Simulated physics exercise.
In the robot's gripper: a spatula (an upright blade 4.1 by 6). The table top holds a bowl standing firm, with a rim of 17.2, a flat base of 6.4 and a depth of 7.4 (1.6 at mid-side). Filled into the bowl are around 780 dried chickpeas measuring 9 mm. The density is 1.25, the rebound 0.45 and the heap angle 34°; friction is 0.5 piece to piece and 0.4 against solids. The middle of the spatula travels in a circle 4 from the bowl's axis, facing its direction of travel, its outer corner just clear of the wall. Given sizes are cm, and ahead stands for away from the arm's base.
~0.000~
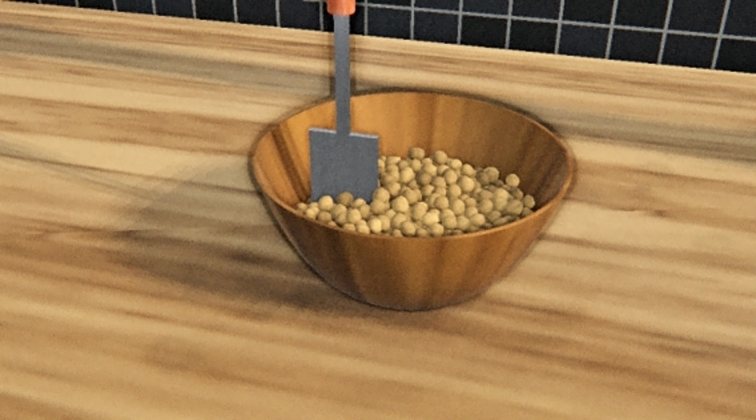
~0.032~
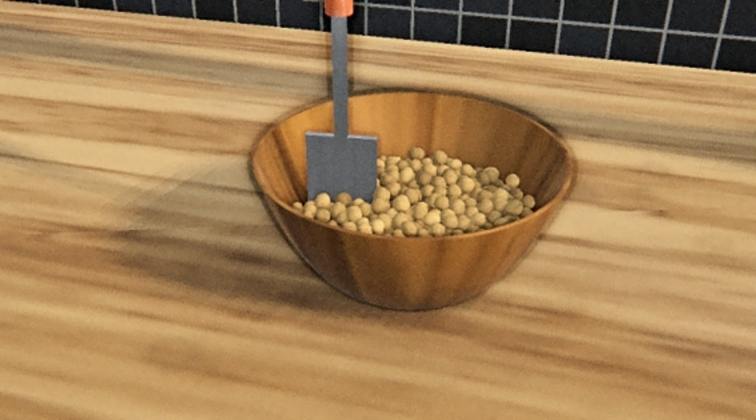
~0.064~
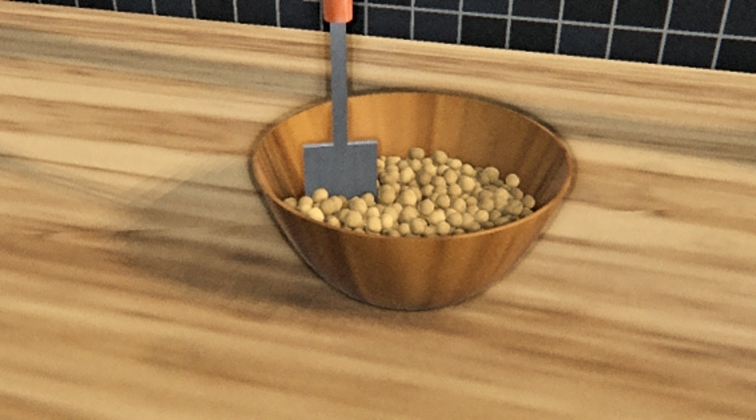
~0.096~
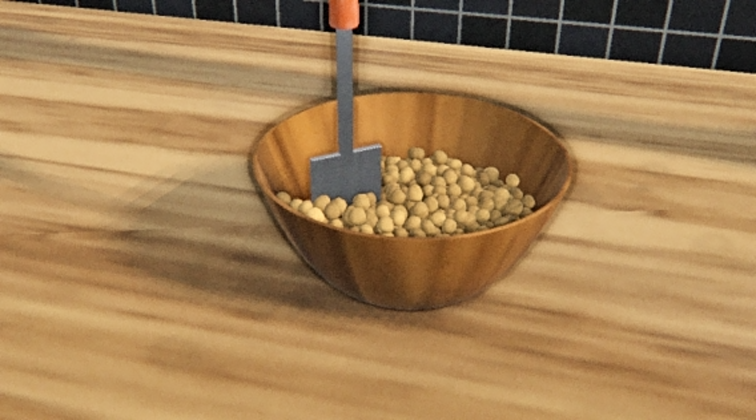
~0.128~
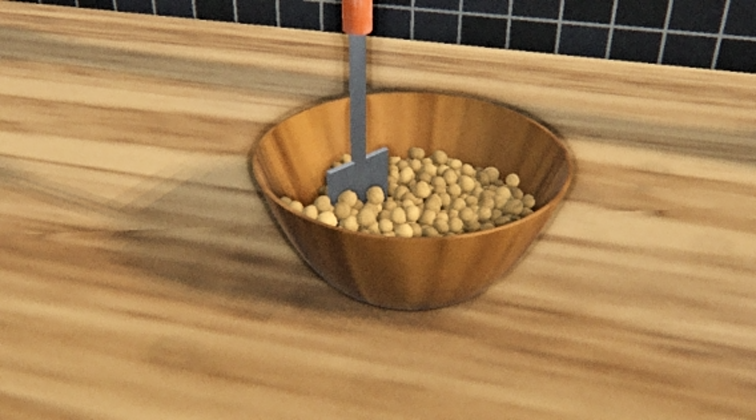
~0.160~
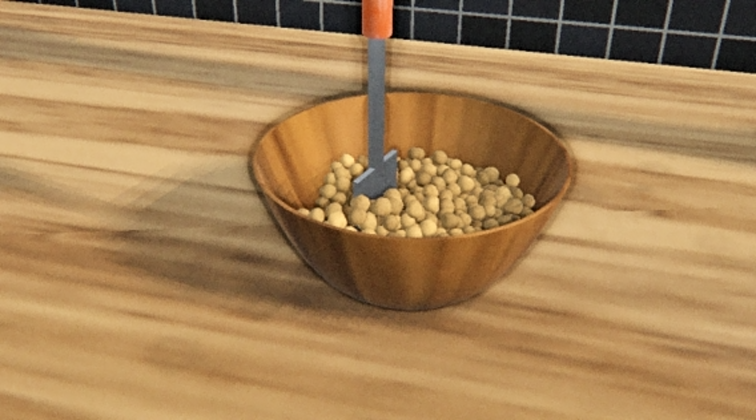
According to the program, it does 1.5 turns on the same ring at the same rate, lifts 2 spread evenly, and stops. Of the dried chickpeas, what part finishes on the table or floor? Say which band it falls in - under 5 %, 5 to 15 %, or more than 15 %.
It falls between 5 and 15 %.
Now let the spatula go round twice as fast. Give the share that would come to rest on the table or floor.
25 %.
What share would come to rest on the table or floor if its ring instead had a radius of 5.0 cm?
It would be close to 0 per cent then.
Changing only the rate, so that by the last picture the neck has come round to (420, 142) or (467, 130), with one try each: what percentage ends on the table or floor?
Some 15 and 25 per cent respectively.
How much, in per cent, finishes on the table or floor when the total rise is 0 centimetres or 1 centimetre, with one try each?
Near 15 in a hundred, then 10 in a hundred.
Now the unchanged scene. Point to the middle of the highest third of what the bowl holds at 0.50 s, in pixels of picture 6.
Centre of upper third: Approx. (422, 145) px.
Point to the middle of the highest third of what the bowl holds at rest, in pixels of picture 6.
At about (450, 204).
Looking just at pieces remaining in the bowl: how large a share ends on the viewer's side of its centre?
Around 50 percent of it.
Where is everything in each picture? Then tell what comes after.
Spatula neck at (343, 108), 0° round; upper third of the load around (420, 211), from x 300 to 530, top at y 155; 785 in the bowl, in the first picture.
Spatula neck at (341, 111), 7° round; upper third of the load around (419, 212), from x 295 to 530, top at y 155, in the second picture.
Spatula neck at (340, 119), 24° round; upper third of the load around (416, 214), from x 290 to 530, top at y 155, in the third picture.
Spatula neck at (346, 127), 41° round; upper third of the load around (414, 215), from x 285 to 530, top at y 155, in the fourth picture.
Spatula neck at (358, 134), 58° round; upper third of the load around (416, 217), from x 285 to 530, top at y 155, in the fifth picture.
Spatula neck at (376, 139), 76° round; upper third of the load around (426, 217), from x 295 to 530, top at y 155; 785 in the bowl, in the sixth picture.
By 0.50 s, 257° round, highest piece 10 above the table; 752 in the bowl, 15 on the table or floor, 18 in flight or on the tool.
By 0.83 s, 78° round, highest piece 8 above the table; 734 in the bowl, 51 on the table or floor.
By 1.20 s, 180° round, highest piece 7 above the table; 730 in the bowl, 55 on the table or floor.
By 1.90 s, 180° round, highest piece 7 above the table; 730 in the bowl, 55 on the table or floor.
Final count, 730 in the bowl, 55 on the table or floor. That is 7 % on the table or floor.
